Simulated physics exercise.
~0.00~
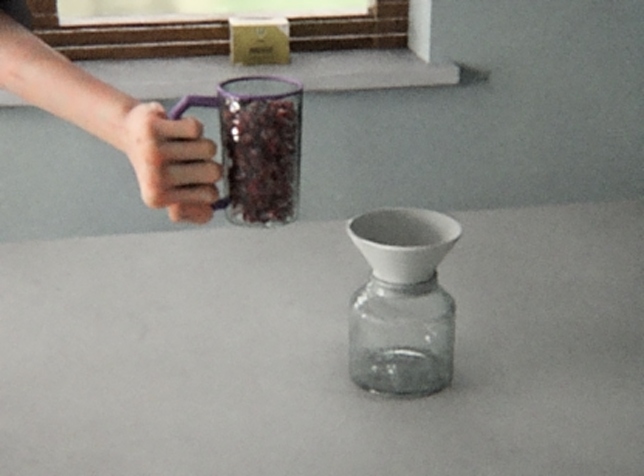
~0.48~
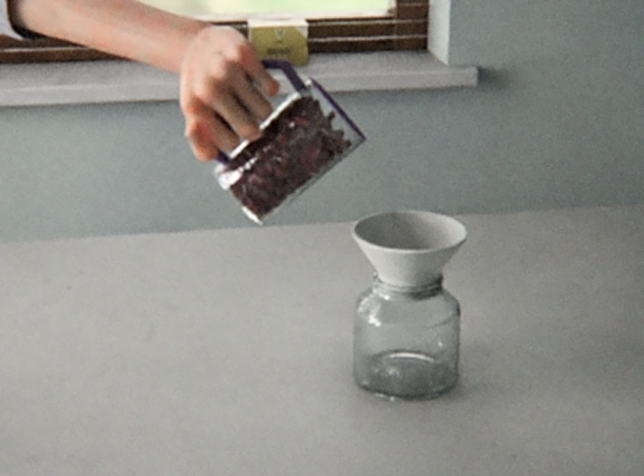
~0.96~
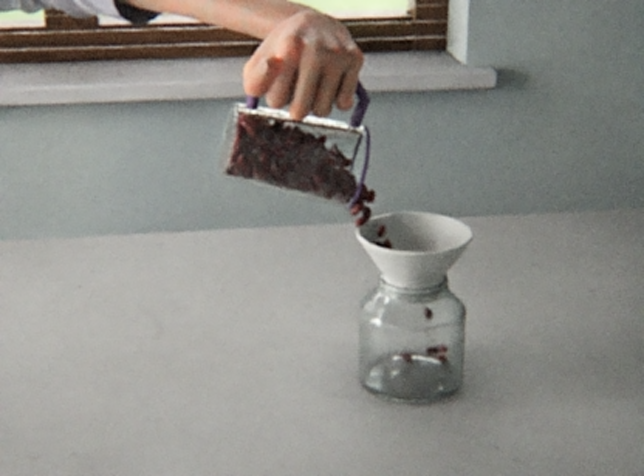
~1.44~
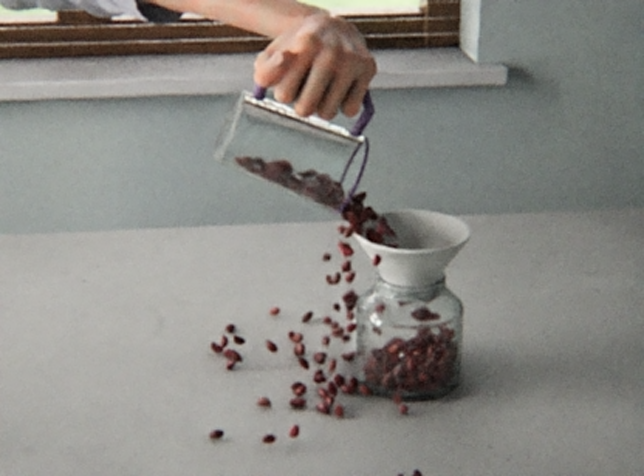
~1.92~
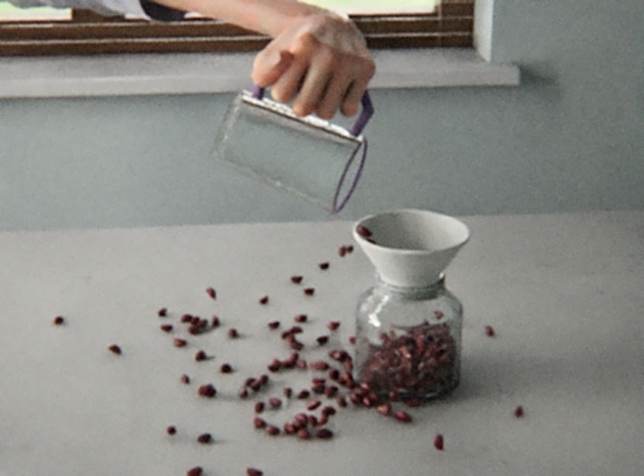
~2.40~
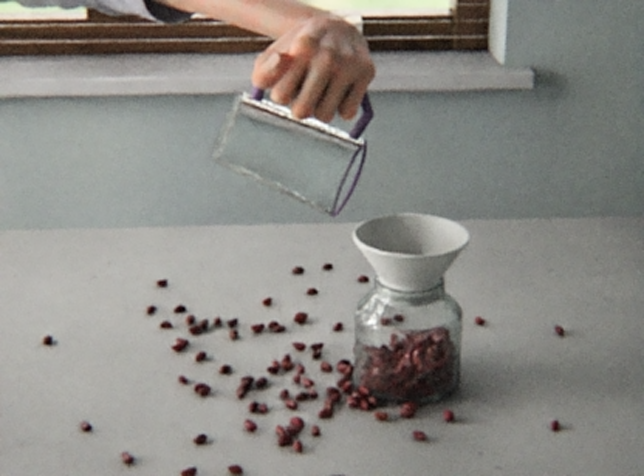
On a pale grey table beneath a wood-framed window in a blue-grey wall, seen from slightly above, a clear glass jar stands with a white funnel in its mouth. A hand holds a clear cup with a purple handle, full of dark red beans, up to the left. The hand moves the cup right and tips it toward the funnel. Beans begin dropping through into the jar, then pour faster, and many tumble past the funnel and scatter over the table. The cup empties and stays tilted, with most beans in the jar and the rest strewn around it.
